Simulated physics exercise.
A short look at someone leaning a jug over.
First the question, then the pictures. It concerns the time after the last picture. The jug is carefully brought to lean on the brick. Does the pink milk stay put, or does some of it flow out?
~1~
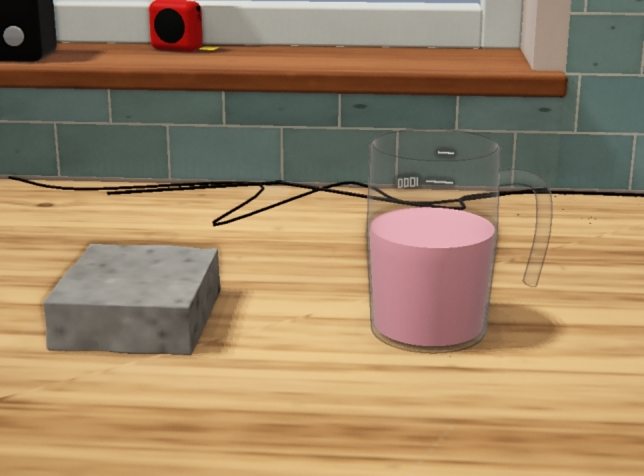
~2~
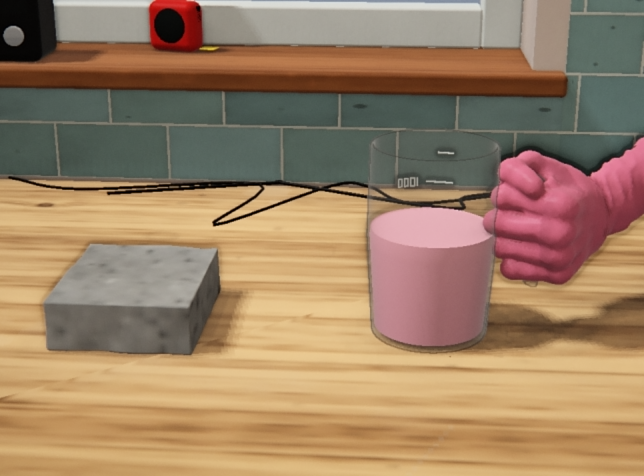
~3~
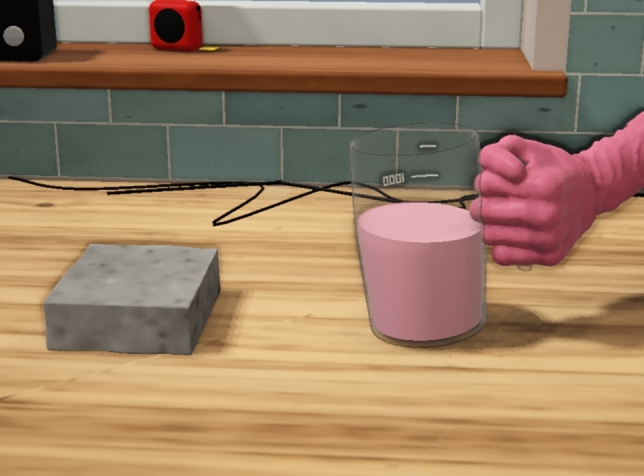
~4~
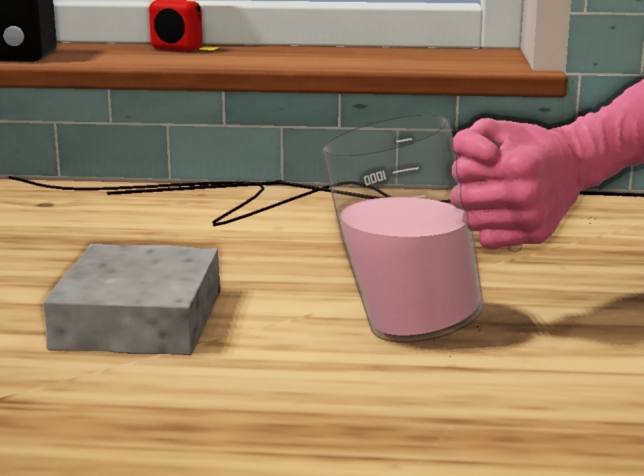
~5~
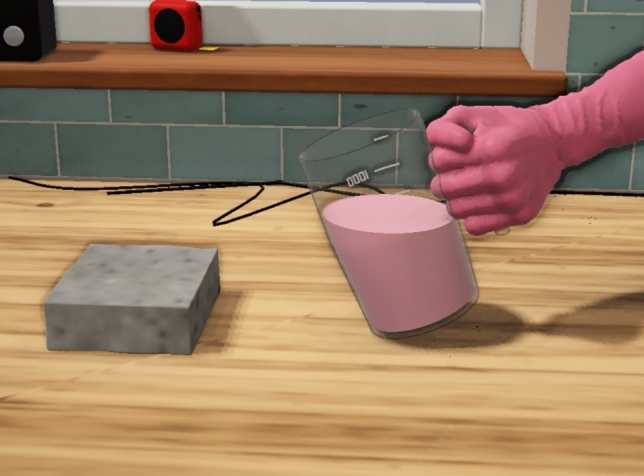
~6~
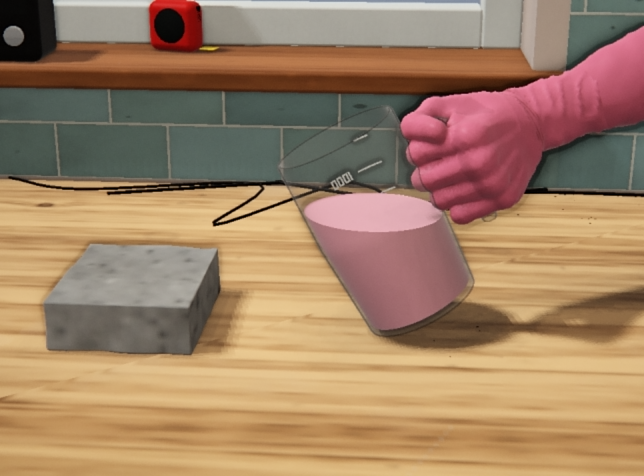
The liquid escapes.
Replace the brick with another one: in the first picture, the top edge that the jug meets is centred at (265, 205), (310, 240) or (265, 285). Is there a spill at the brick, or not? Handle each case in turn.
In order: Survives; survives; sloshes out.
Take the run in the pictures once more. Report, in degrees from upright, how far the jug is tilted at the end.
I'd put it at roughly 70 degrees from the vertical.
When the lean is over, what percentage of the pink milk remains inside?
I'd put it at 50 percent.
Soon after, the jug leans by about 45°; nothing has left it.
Later, the jug leans by about 65°; some has gone over its rim; about three quarters of the pink milk is inside.
In the end, the jug leans by about 70°, against the brick; some has gone over its rim; about half of the pink milk is inside.
